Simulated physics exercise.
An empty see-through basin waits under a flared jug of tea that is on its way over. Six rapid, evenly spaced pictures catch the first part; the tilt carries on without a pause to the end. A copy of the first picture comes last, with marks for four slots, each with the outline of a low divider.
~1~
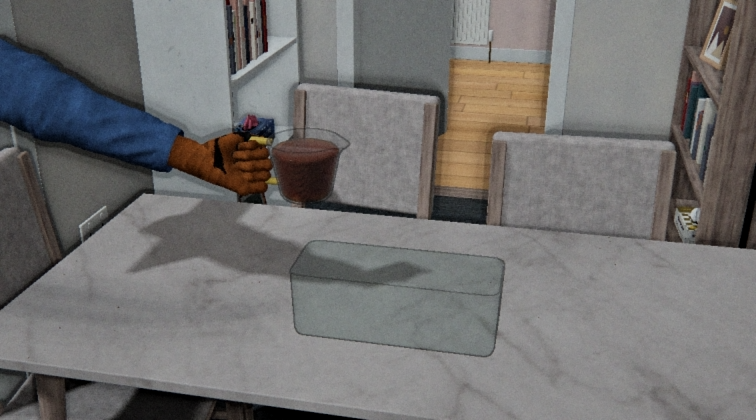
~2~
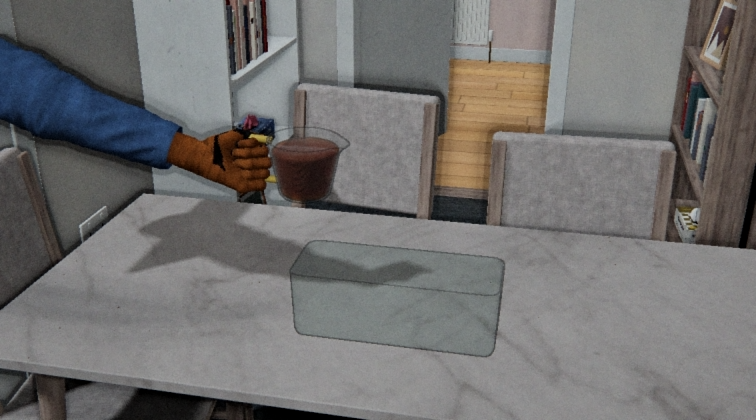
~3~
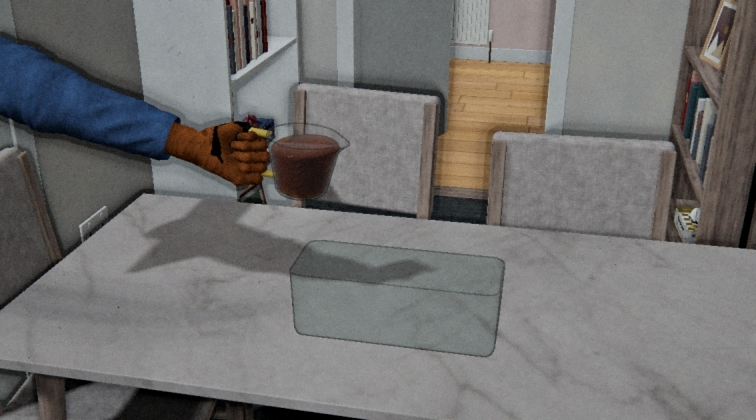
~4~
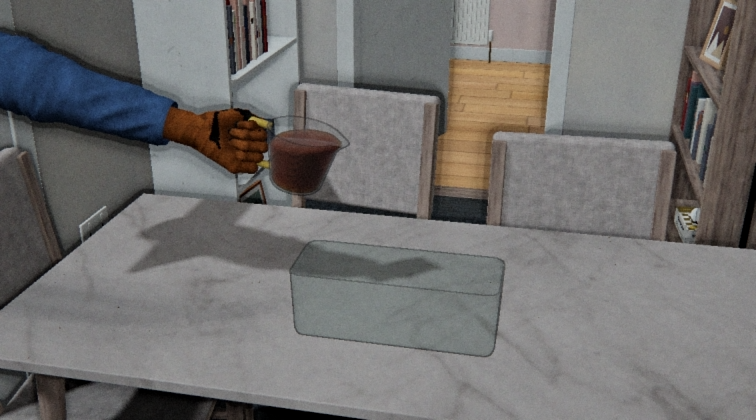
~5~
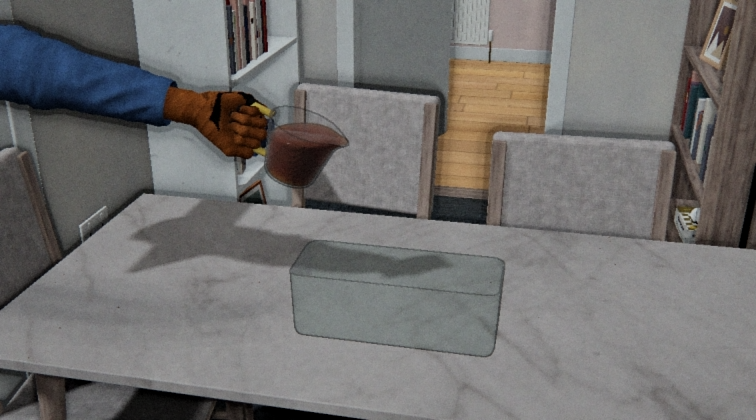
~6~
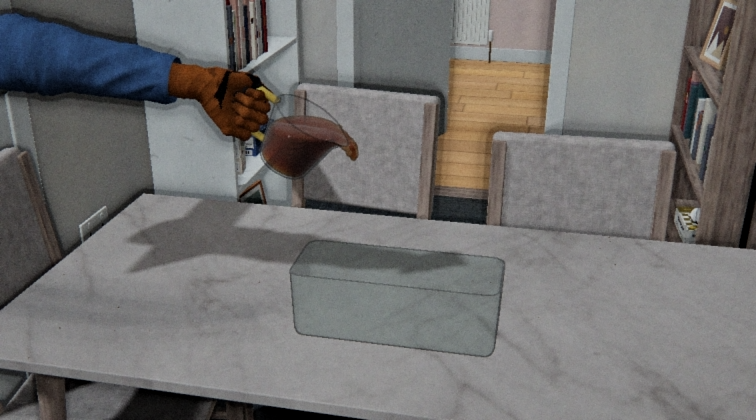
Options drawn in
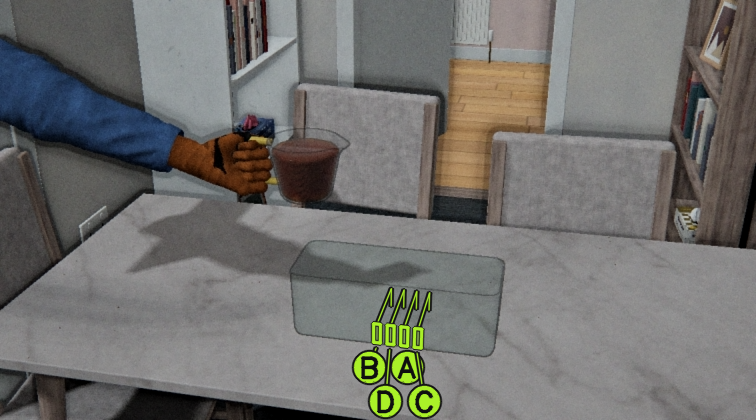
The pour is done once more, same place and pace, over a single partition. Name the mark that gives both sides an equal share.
Place C does it best.
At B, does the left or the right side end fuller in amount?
The right side.
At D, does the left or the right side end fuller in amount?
The right side.
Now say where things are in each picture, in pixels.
Upright, lip at (349, 145); basin from (295, 330) to (494, 355); nothing has left yet, in the first picture.
Upright, lip at (349, 145); nothing has left yet, in the second picture.
Tipped about 5°, lip at (349, 145); nothing has left yet, in the third picture.
Tipped about 12°, lip at (348, 145); nothing has left yet, in the fourth picture.
Tipped about 21°, lip at (348, 145); tea is over the lip, down to (348, 145), in the fifth picture.
Tipped about 31°, lip at (348, 145); tea is over the lip, down to (355, 158), in the sixth picture.
In lime, A at (403, 351); B at (376, 347); C at (417, 352); D at (389, 349).
If A is chosen, about 19 % ends left of the wall and 78 % right of it.
If B is chosen, about 12 % ends left of the wall and 85 % right of it; 3 % is lost outside.
If C is chosen, about 47 % ends left of the wall and 51 % right of it.
If D is chosen, about 13 % ends left of the wall and 85 % right of it.
